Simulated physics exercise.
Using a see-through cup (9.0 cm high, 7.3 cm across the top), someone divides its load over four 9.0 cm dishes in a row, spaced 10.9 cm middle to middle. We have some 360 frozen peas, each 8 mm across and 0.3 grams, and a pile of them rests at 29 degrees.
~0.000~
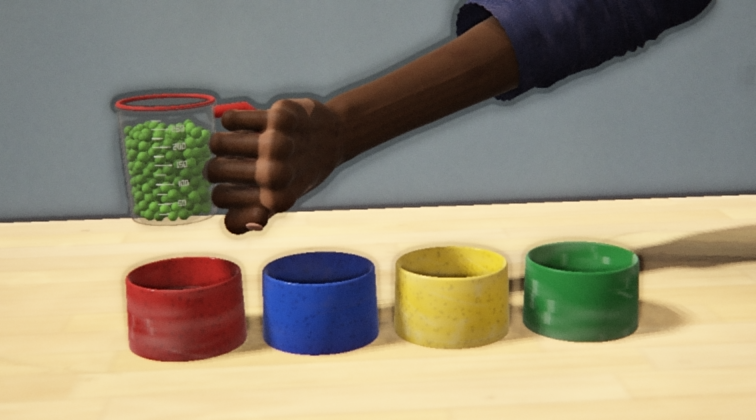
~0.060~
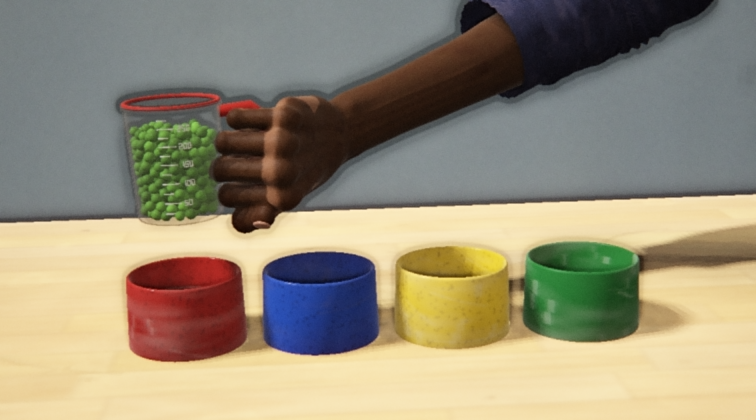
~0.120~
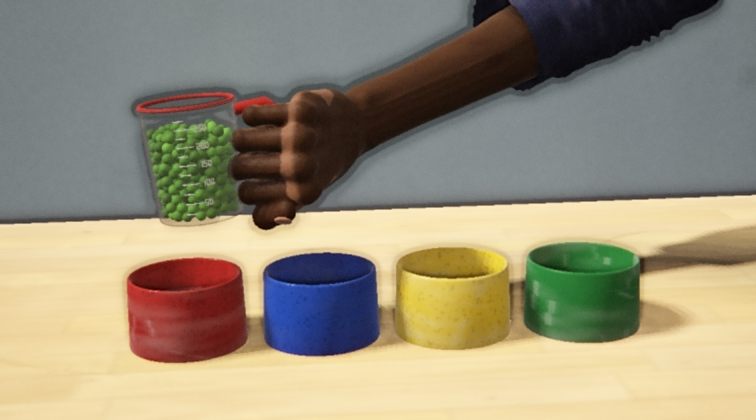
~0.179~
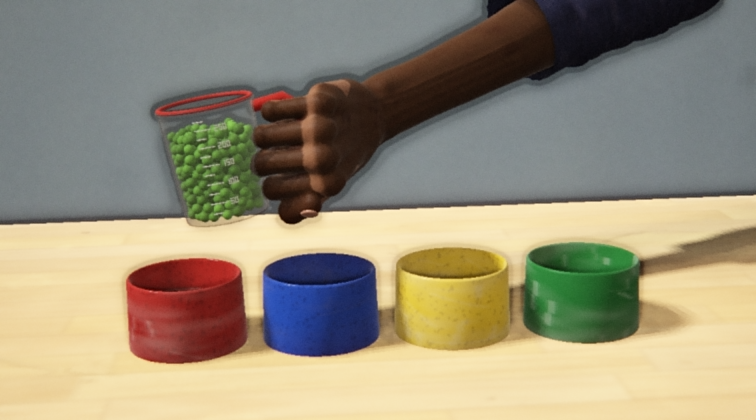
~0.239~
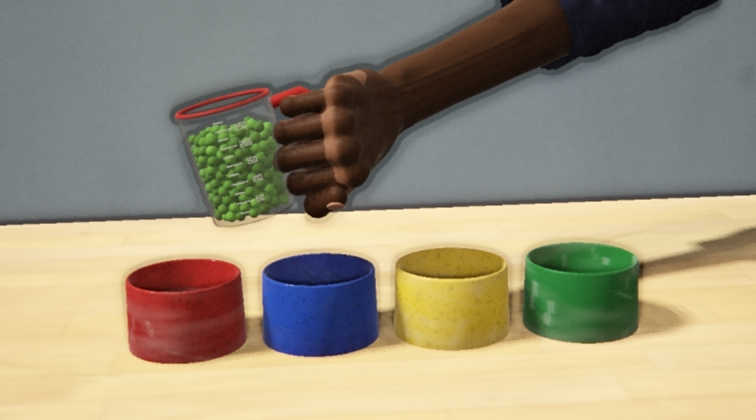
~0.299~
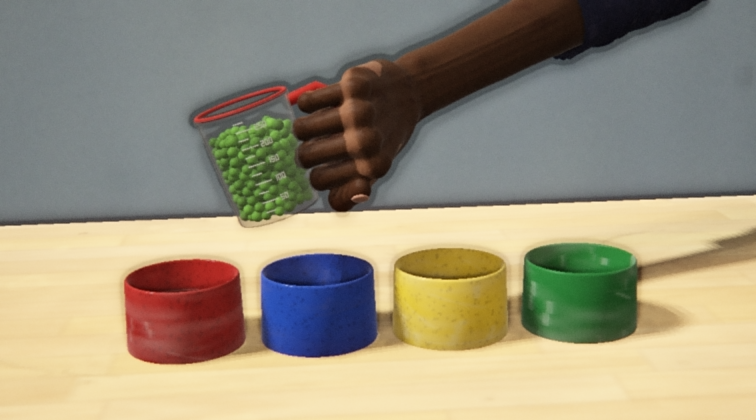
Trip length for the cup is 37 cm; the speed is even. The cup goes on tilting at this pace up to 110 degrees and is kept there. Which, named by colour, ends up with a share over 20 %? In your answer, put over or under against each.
Red dish - under; blue dish - under; green dish - over; yellow dish - under; counter - under.
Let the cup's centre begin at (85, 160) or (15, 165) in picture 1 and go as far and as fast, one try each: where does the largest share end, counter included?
The biggest share lands on yellow the first time and on yellow the second time.
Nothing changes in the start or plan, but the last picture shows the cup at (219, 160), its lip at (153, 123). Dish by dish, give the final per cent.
Then red 0, blue 10, green 0, and yellow 60.
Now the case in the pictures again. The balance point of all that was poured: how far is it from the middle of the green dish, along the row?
About 1 cm to its left-hand side.
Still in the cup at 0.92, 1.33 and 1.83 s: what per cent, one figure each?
First 100, then 95, then 35 per cent.
Then, at 0.92 s, tilt 61 degrees; cup holds 100 %.
After 1.33 s, tilt 90 degrees; cup holds 95 %.
After 1.83 s, tilt 110 degrees; cup holds 35 %, green 60 %.
In the end, at 2.9 s, red 0 %, blue 0 %, green 95 %, yellow 0 %, counter 5 %.
